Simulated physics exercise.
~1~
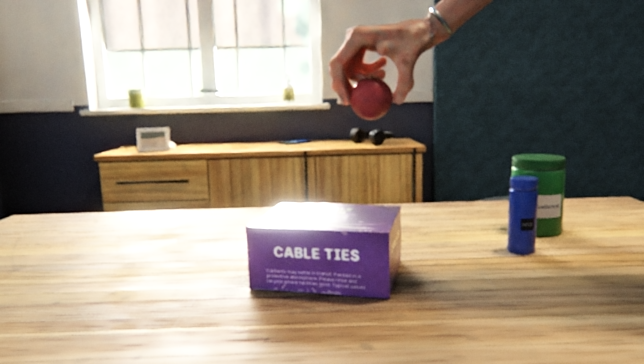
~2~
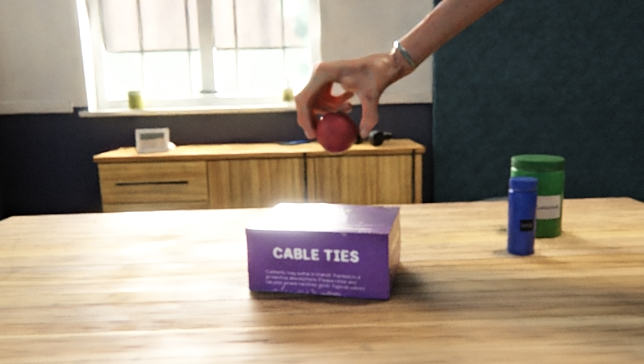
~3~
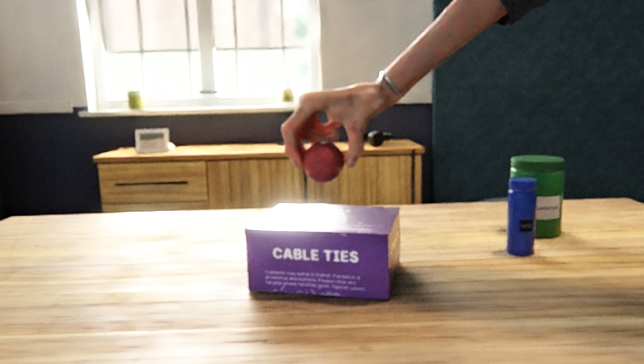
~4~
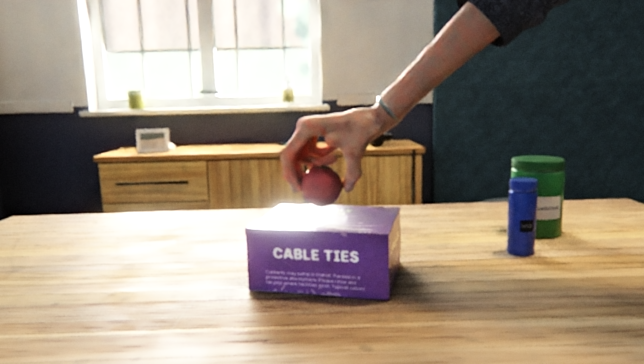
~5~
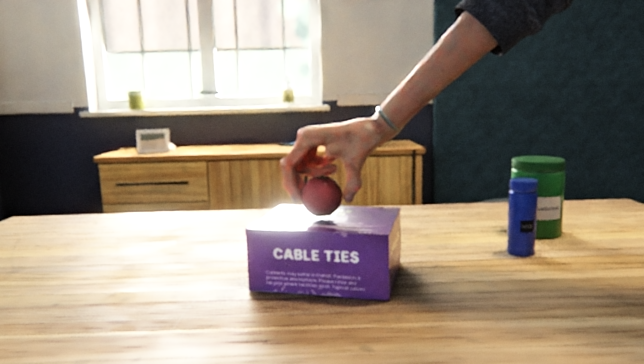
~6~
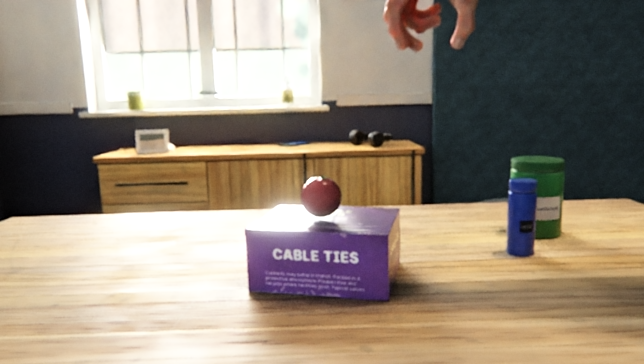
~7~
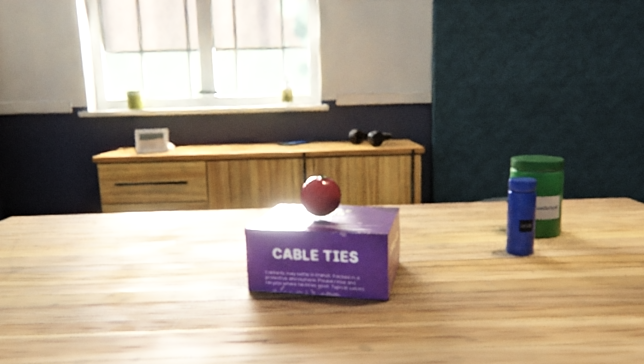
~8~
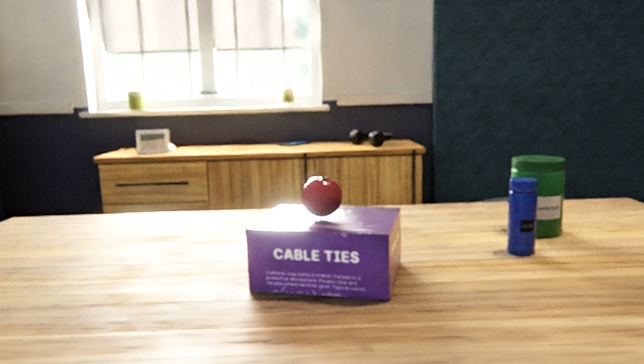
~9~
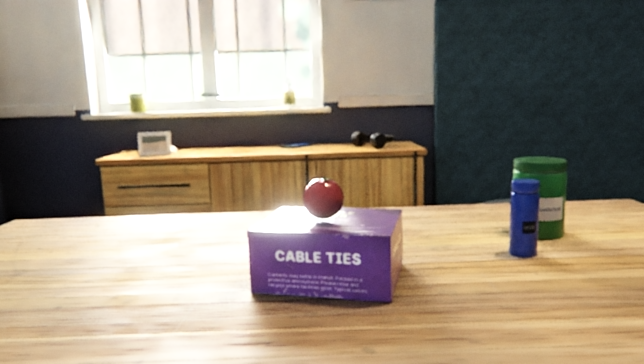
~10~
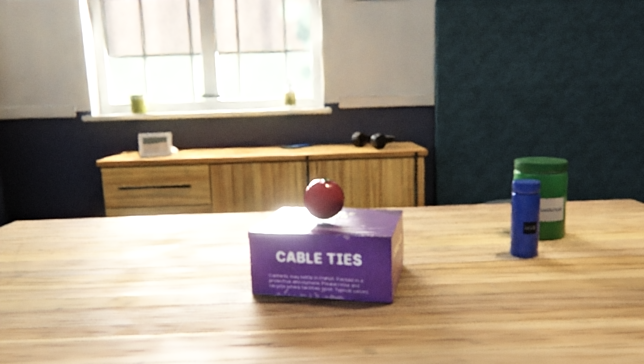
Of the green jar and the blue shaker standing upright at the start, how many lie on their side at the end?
None of them do. The green jar and the blue shaker are both still upright at the end.
